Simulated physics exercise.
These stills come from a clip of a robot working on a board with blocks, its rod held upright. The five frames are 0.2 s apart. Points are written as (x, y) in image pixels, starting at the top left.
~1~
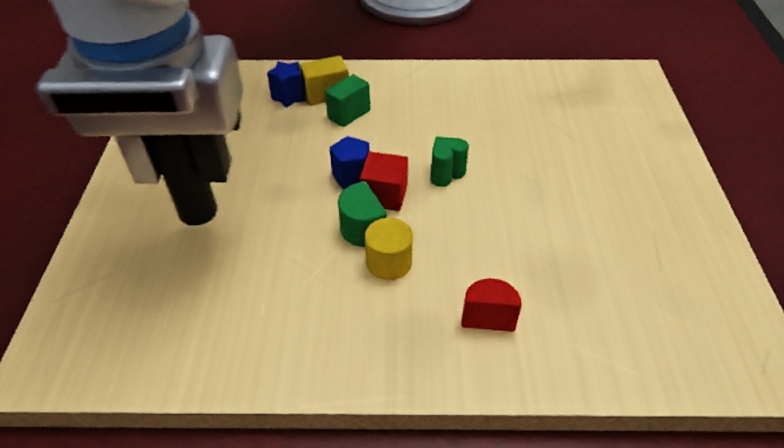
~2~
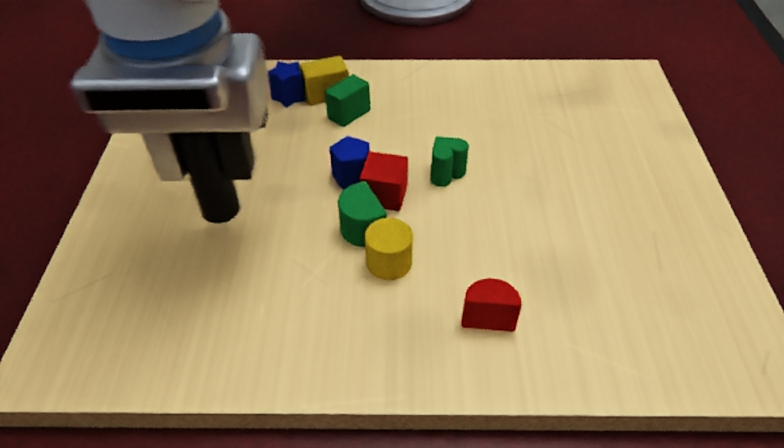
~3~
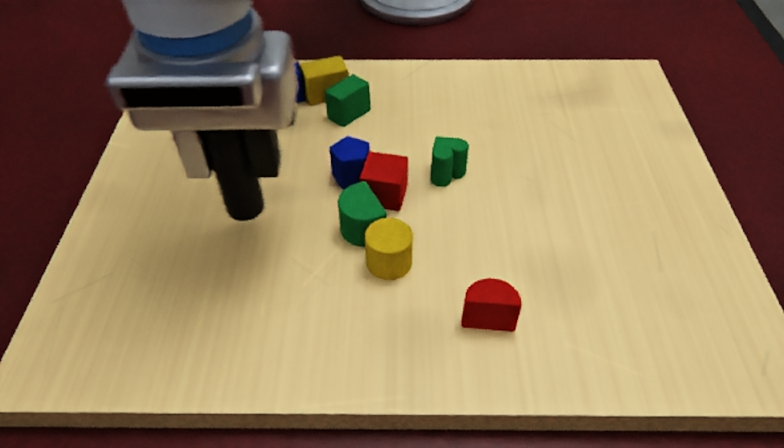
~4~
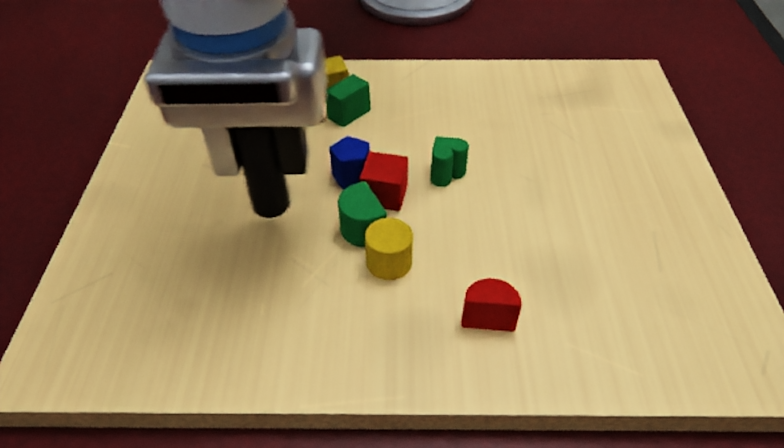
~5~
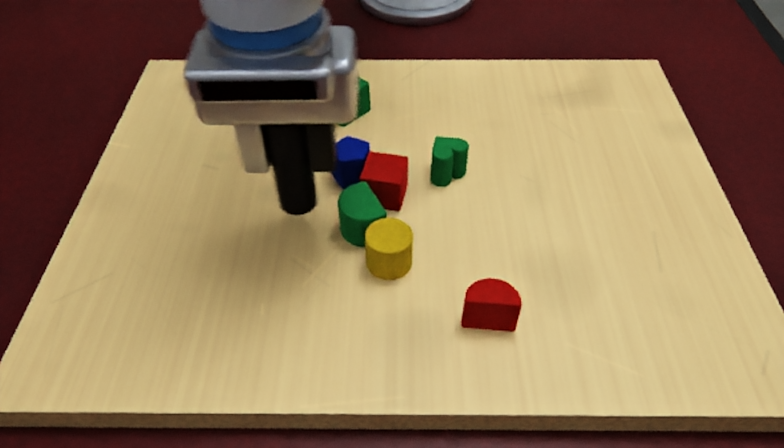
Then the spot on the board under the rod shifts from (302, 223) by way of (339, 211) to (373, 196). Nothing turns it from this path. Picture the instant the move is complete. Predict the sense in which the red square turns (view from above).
Looking down: Anticlockwise.
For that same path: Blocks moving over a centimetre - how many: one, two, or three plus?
Moved: 2.
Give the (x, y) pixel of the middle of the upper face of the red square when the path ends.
My estimate: (409, 160).
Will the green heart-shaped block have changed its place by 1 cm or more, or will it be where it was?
The block you're asking about stays where it is.
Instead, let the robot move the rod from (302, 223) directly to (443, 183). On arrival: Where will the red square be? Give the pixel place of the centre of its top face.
If I read the scene right, the answer is (458, 132).
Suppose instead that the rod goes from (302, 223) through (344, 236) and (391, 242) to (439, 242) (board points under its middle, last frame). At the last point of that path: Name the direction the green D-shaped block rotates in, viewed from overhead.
The block turns counter-clockwise.
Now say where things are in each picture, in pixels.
In the first picture, lower end of the rod (199, 212), tops of blocks, blue pentagonal block (350, 148), green D-shaped block (360, 201), red square (384, 167), yellow cylinder (389, 234), green heart-shaped block (449, 146).
In the second picture, rod (221, 210), blocks as before.
In the third picture, rod (246, 208), blocks as before.
In the fourth picture, rod (272, 205), blocks as before.
In the fifth picture, rod (299, 202), blue pentagonal block (350, 148), green D-shaped block (360, 201), red square (384, 167), yellow cylinder (389, 234), green heart-shaped block (449, 146).
The first path, step by step. Halfway along, rod (338, 190); green D-shaped block (370, 200), turned 15° clockwise.
At the end, rod (372, 175); blue pentagonal block not moved; green D-shaped block (382, 197), turned 45° clockwise; red square (409, 160), turned 20° anticlockwise; yellow cylinder (391, 238); green heart-shaped block not moved.
